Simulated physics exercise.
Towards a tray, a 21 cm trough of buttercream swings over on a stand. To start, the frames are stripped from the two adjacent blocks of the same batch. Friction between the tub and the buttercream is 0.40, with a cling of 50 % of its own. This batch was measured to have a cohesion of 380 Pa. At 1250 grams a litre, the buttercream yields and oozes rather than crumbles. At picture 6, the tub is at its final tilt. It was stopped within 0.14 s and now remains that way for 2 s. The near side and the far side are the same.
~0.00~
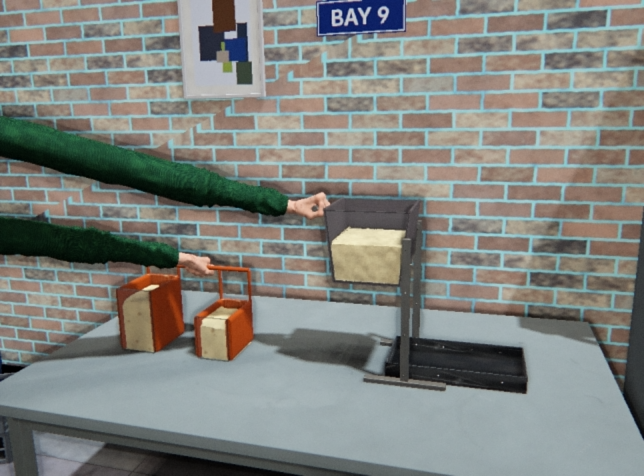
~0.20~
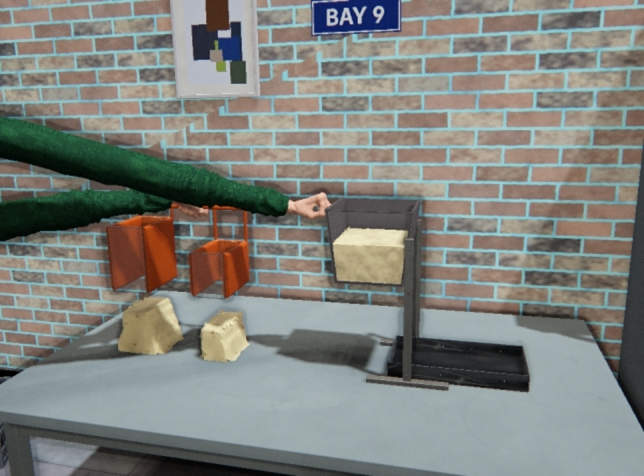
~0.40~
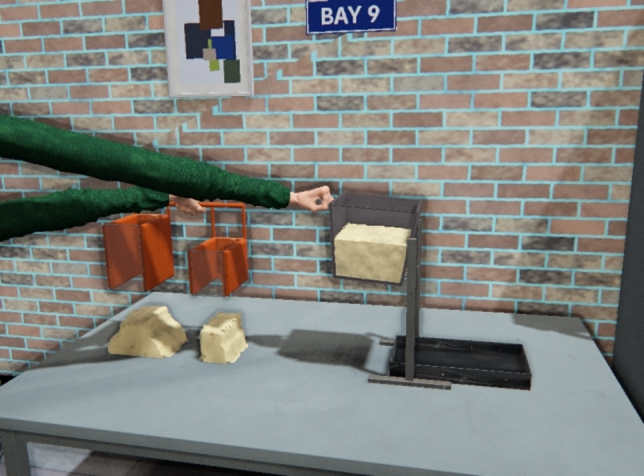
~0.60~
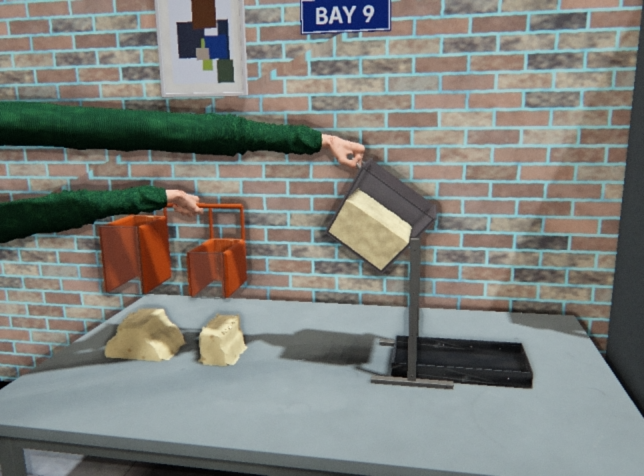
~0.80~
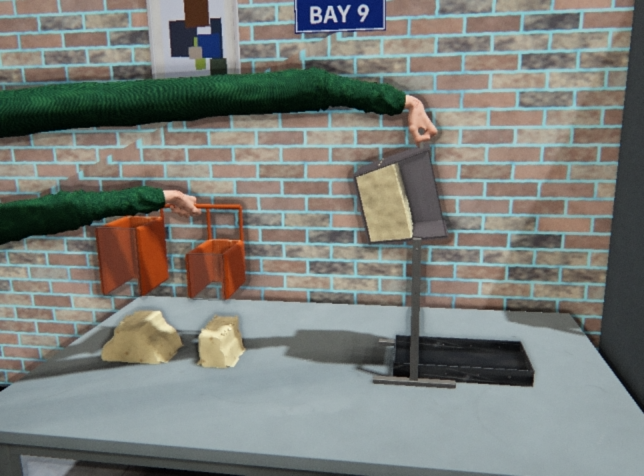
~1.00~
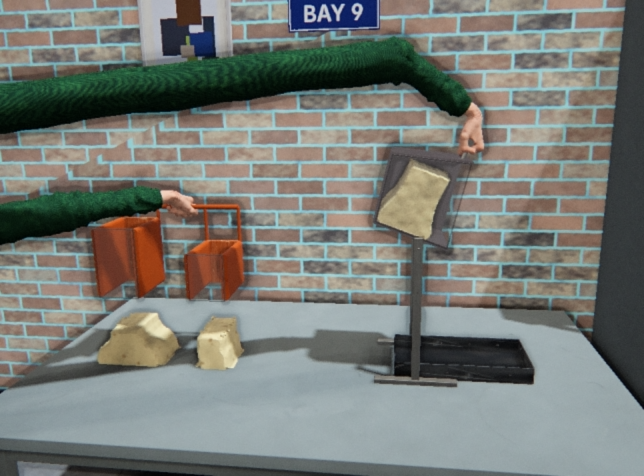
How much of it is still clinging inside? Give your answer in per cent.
About 0 %.
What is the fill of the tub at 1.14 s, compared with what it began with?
Near 70 %.
After 1.14 s, the tub is at 104 degrees and holds 69 %.
After 1.31 s, the tub is at 104 degrees and holds 25 %.
After 1.48 s, the tub is at 104 degrees and holds 0 %.
After 1.65 s, the tub is at 104 degrees and holds 0 %.
After 3.00 s, at the end, the tub is at 104 degrees and holds 0 %.
